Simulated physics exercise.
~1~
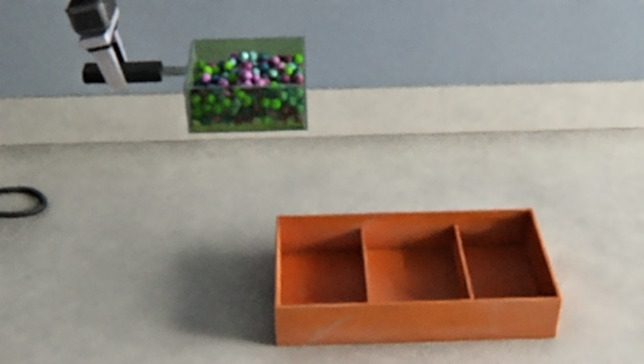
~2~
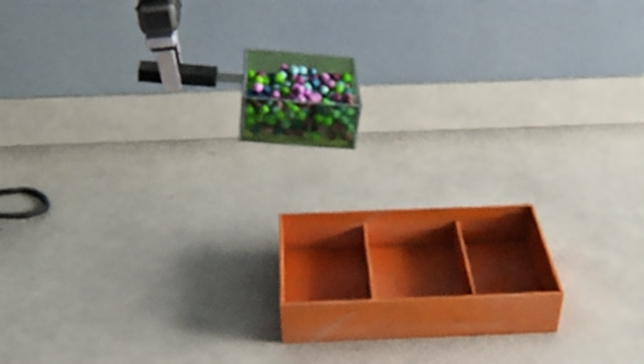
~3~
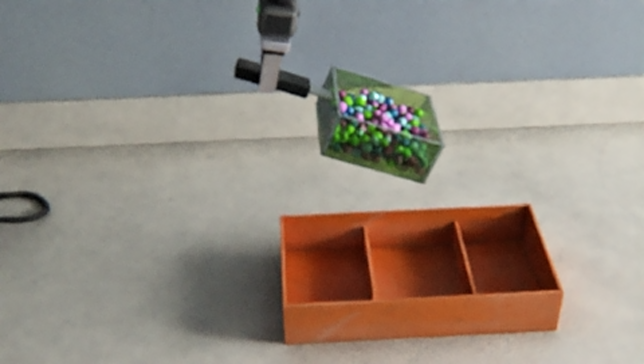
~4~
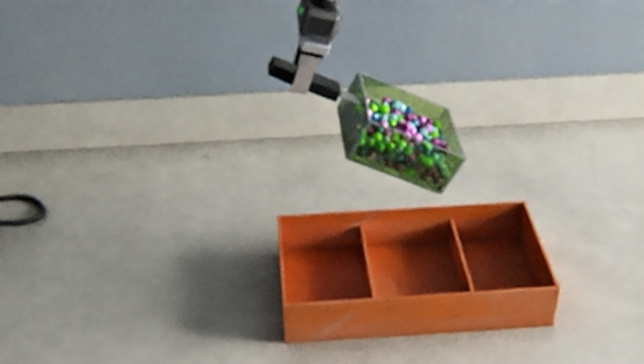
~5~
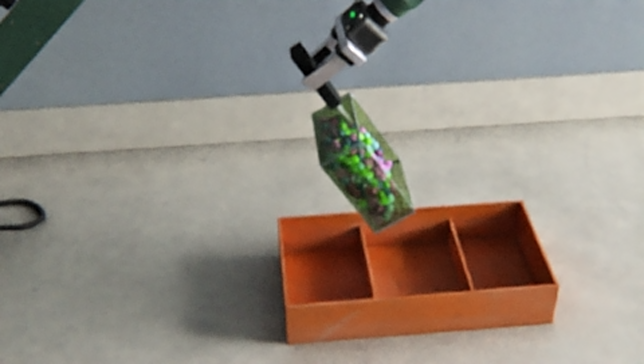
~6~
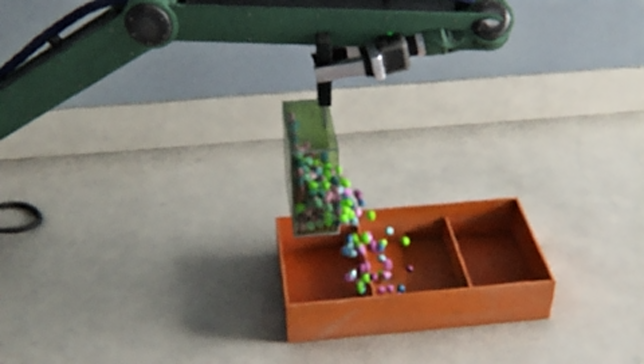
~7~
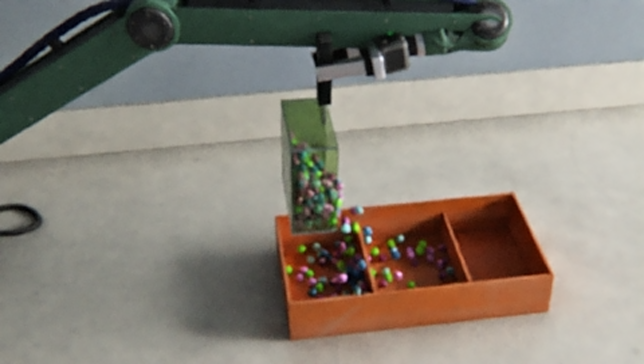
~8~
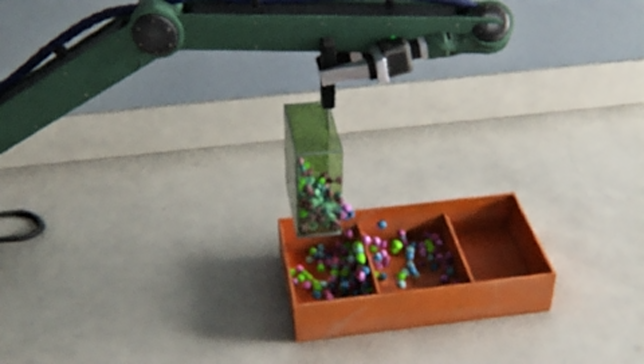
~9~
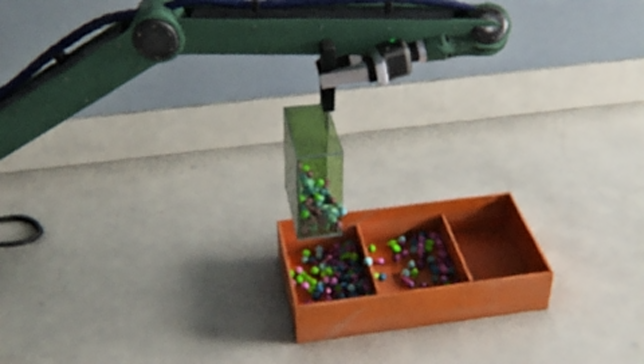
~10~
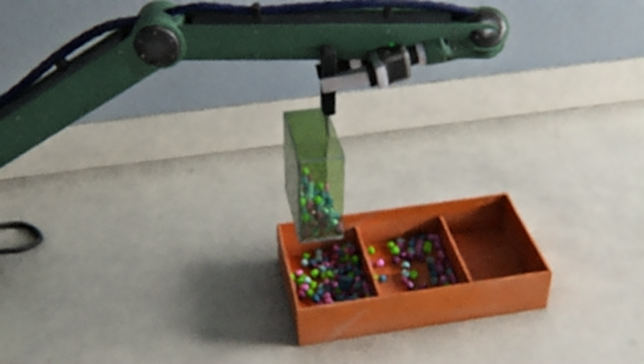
Colorful little balls spilled from a clear box as a green robot arm carried it right and tipped it upright over an orange divided tray, scattering them into the left and middle sections, while the right stayed empty and some remained in the box.
